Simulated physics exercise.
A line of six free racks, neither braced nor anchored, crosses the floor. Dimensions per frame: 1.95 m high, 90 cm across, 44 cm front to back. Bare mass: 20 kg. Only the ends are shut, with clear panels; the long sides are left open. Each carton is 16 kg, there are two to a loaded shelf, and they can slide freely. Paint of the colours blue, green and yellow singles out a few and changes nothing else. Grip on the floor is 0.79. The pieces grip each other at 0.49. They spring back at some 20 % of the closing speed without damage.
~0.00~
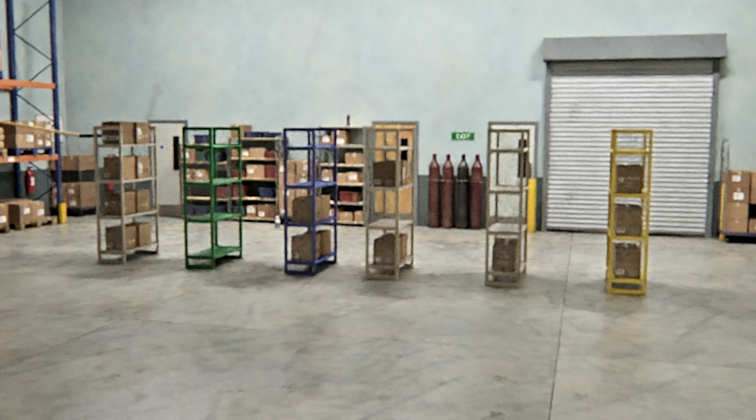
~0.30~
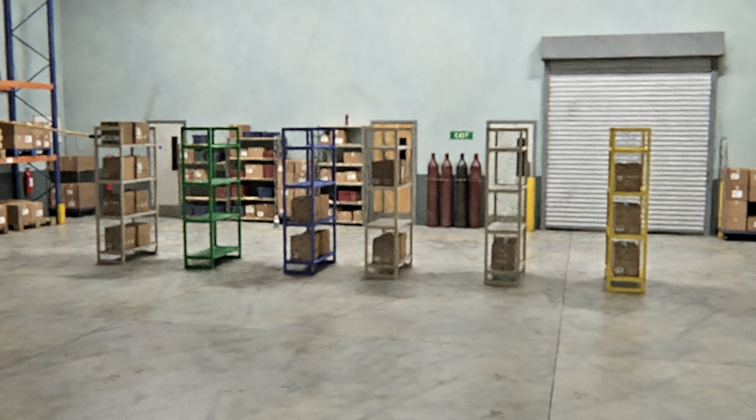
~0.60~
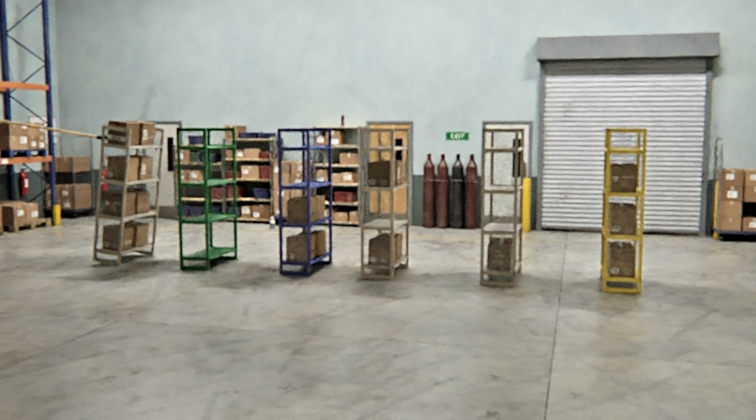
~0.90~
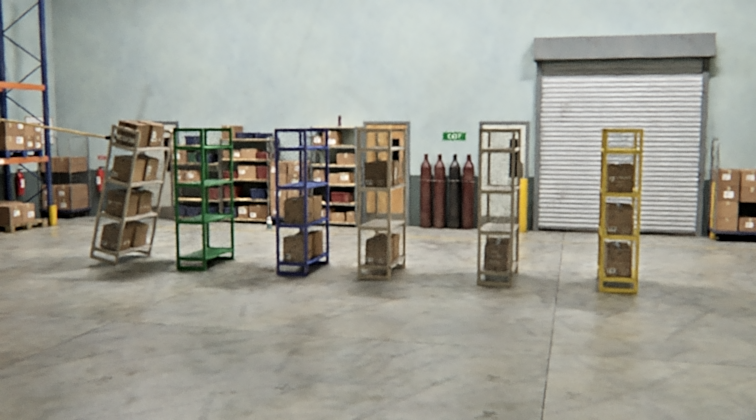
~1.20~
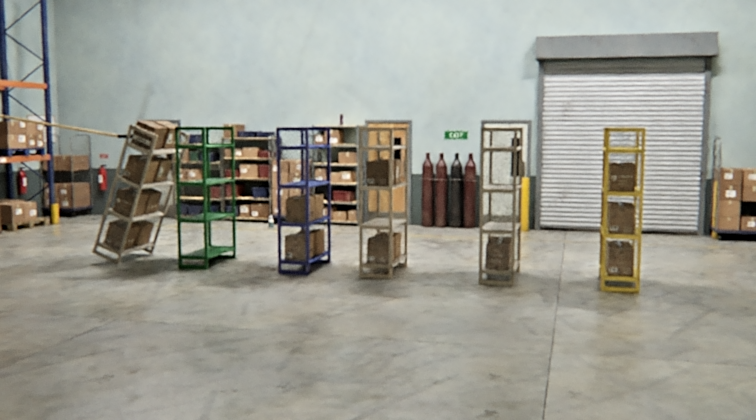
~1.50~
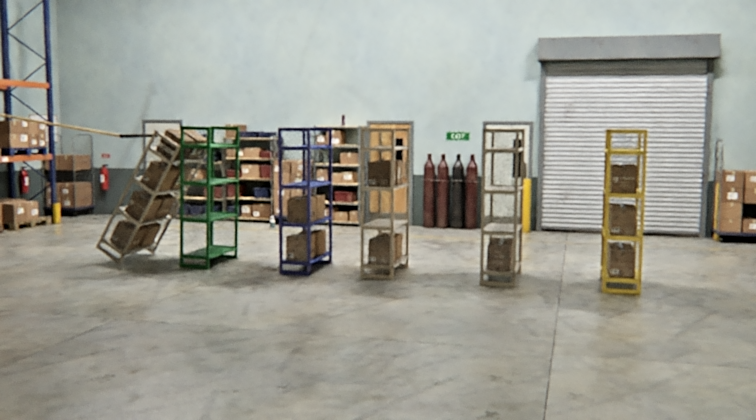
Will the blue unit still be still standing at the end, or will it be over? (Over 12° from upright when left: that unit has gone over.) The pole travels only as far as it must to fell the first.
The blue unit loses its position.
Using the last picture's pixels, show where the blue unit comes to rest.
You'll find it around (335, 198) in the final frame.
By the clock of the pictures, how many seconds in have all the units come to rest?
I'd put it around 3.0 seconds.
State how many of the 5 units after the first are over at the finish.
The number is 2.
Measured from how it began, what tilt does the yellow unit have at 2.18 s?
Something like 0°, give or take.
After 1.80 s, 6 cartons spilt or dropped; 1 of the 5 other units over; blue unit unmoved; green unit 22° from how it stood.
After 2.18 s, 8 cartons spilt or dropped; 2 of the 5 other units over; blue unit 13° from how it stood; green unit 45° from how it stood.
In the end (3.4 s), 8 cartons spilt or dropped; 2 of the 5 other units over; blue unit 20° from how it stood; green unit 49° from how it stood; yellow unit unmoved. Three left standing. From the last view, middles, blue unit near (335, 198), green unit near (266, 209).
